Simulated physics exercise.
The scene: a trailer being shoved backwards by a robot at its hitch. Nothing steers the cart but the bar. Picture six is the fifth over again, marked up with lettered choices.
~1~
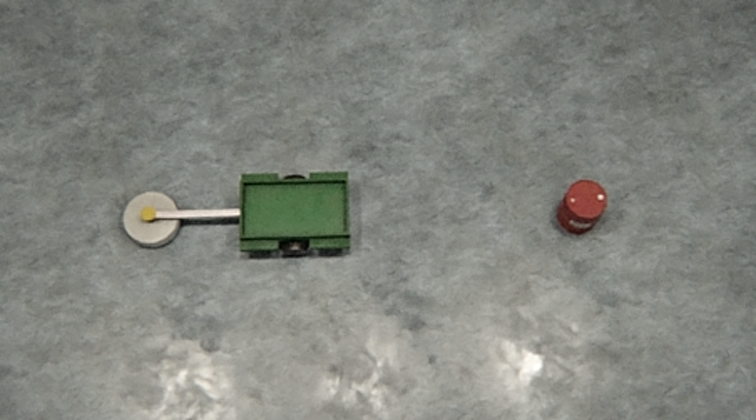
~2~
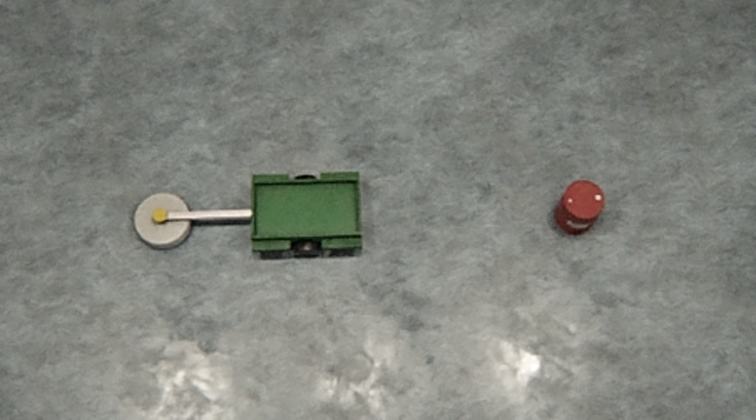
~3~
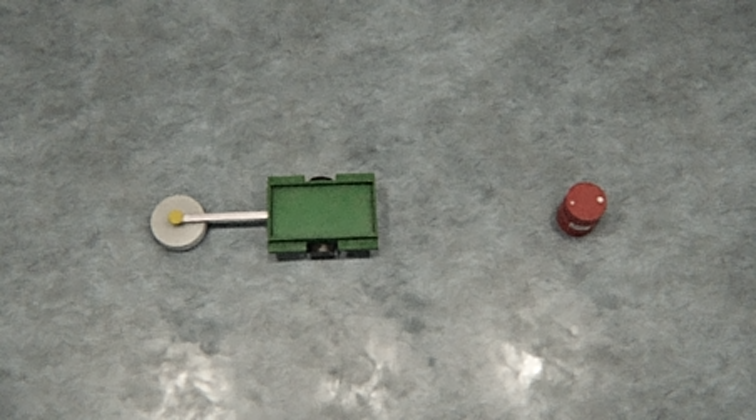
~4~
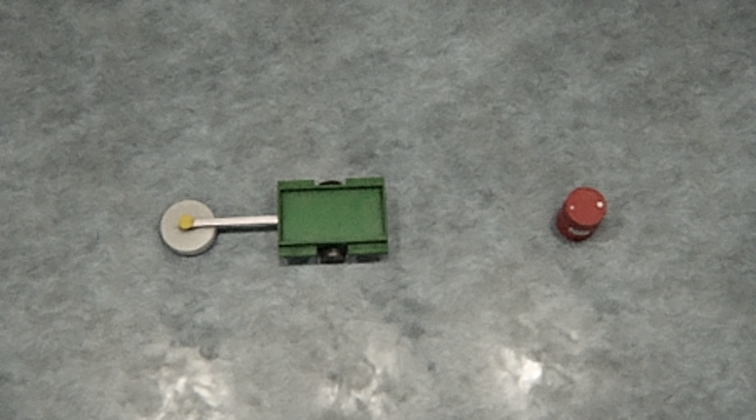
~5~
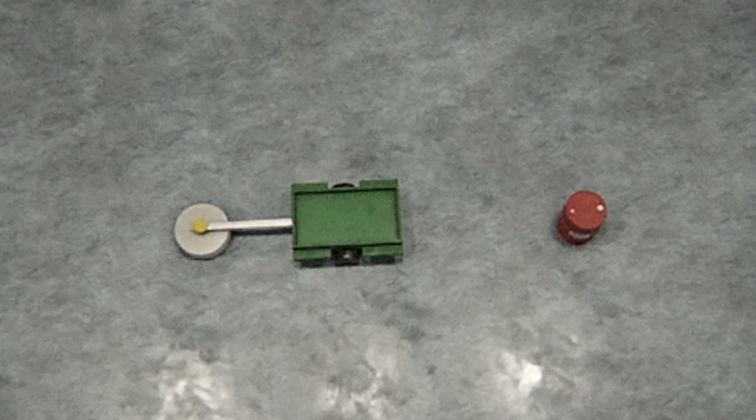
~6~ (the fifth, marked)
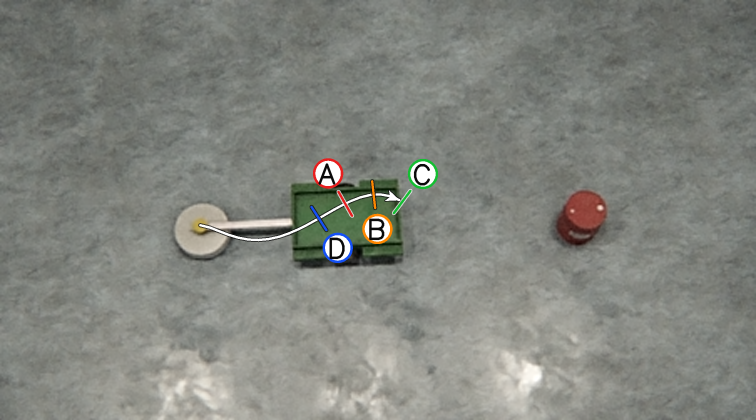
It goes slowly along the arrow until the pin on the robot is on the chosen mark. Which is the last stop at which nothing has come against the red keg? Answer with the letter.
Up to mark A.
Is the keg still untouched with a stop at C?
No.
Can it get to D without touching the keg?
For that mark, yes.
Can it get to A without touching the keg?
Yes.
On the copy, A at (345, 204); B at (374, 195); C at (402, 202); D at (319, 218); the route from (200, 225) via (307, 225) to (399, 200).
On A. First, robot (253, 245), cart (395, 212).
Then, robot (305, 231), cart (447, 202).
Finally, robot (345, 209), cart (489, 197); nothing has been touched.
By contrast, B is too far, the keg has been hit; C is too far, the keg has been hit; D is safe but short.
